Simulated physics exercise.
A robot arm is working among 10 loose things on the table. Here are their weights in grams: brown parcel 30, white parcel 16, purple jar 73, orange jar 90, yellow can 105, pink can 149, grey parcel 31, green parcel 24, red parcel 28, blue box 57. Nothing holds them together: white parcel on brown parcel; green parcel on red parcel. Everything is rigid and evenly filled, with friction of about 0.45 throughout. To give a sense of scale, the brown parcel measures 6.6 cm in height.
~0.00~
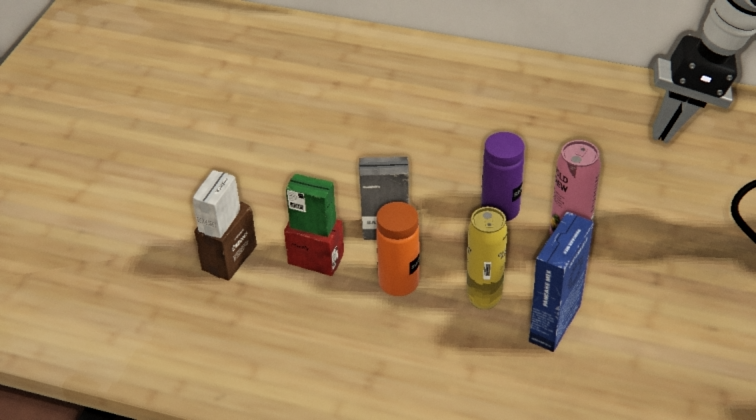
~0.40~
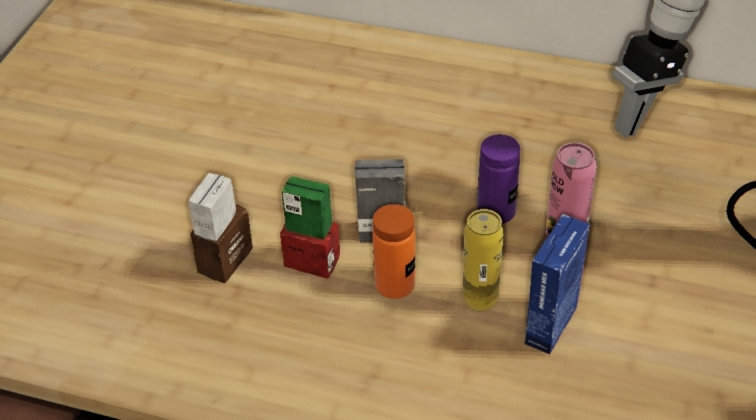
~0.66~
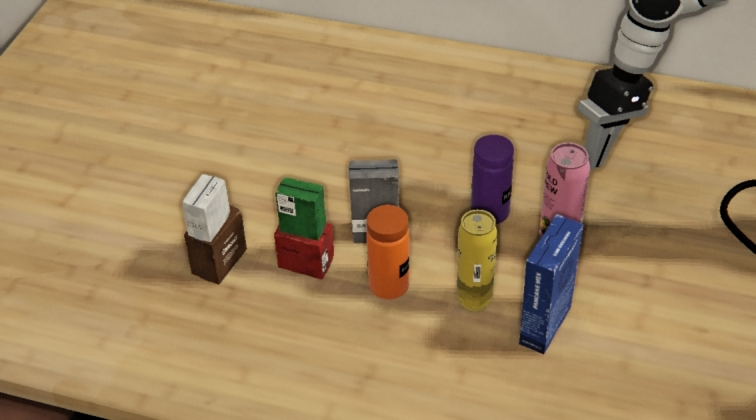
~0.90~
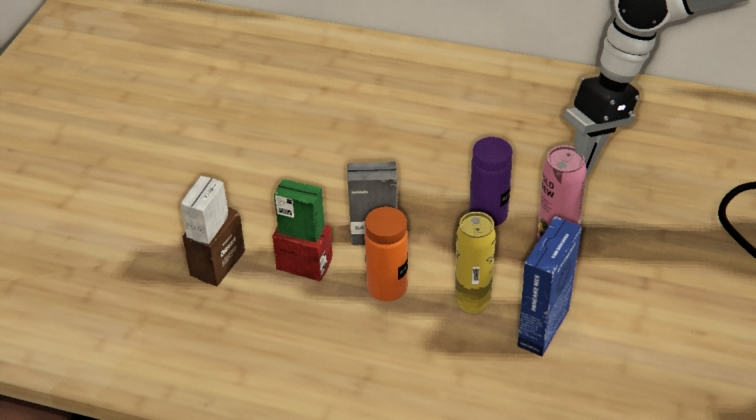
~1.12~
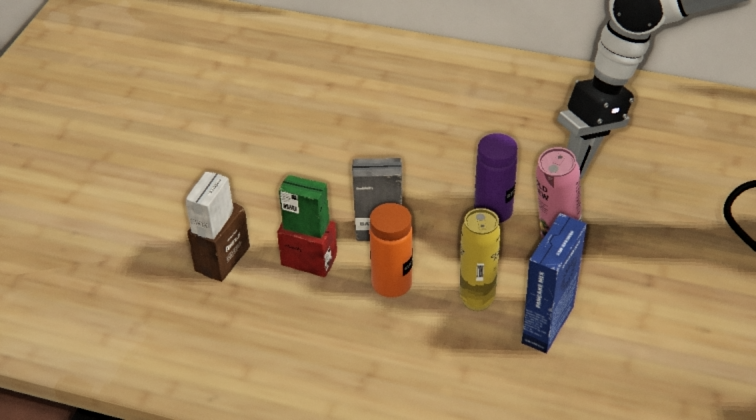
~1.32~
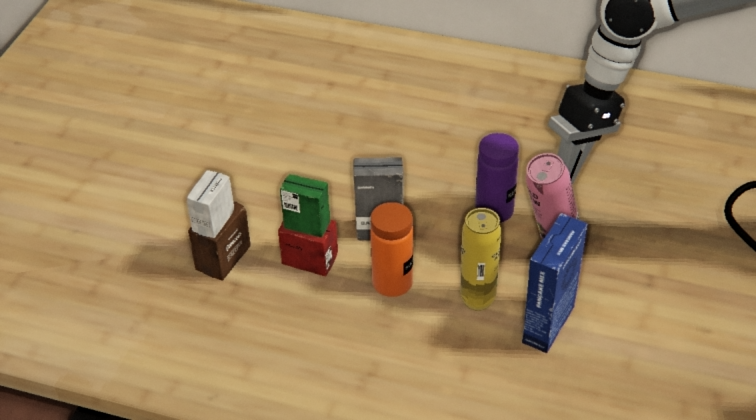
A robot arm reaches in from the upper right over a light wooden table, seen from above at an angle. White on brown and green on red parcels stand at left, a grey parcel and orange jar mid-table, and a purple jar, yellow can, pink can and blue box at right. The gripper lowers leftward behind the pink can, which then leans left, while the view shifts slightly.
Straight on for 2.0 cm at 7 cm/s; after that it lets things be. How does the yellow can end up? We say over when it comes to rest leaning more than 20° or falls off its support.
I'd say the yellow can finishes fallen over.
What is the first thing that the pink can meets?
The first contact is with the yellow can.
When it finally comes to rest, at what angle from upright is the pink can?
Close to 90 degrees off vertical in the end.
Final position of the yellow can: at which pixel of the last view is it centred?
Resting centre: About (434, 342).
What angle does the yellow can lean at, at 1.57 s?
Roughly 0 degrees.
Around 1.57 s, off upright pink can 30°.
Around 1.87 s, yellow can and pink can touch at 1.64 s; off upright pink can 90°, yellow can 46°.
Around 2.32 s, purple jar and pink can touch at 2.05 s; off upright pink can 90°, yellow can 90°.
At rest, past 20° or fallen, pink can and yellow can. Standing, blue box, orange jar, grey parcel, red parcel, brown parcel, purple jar, white parcel and green parcel.
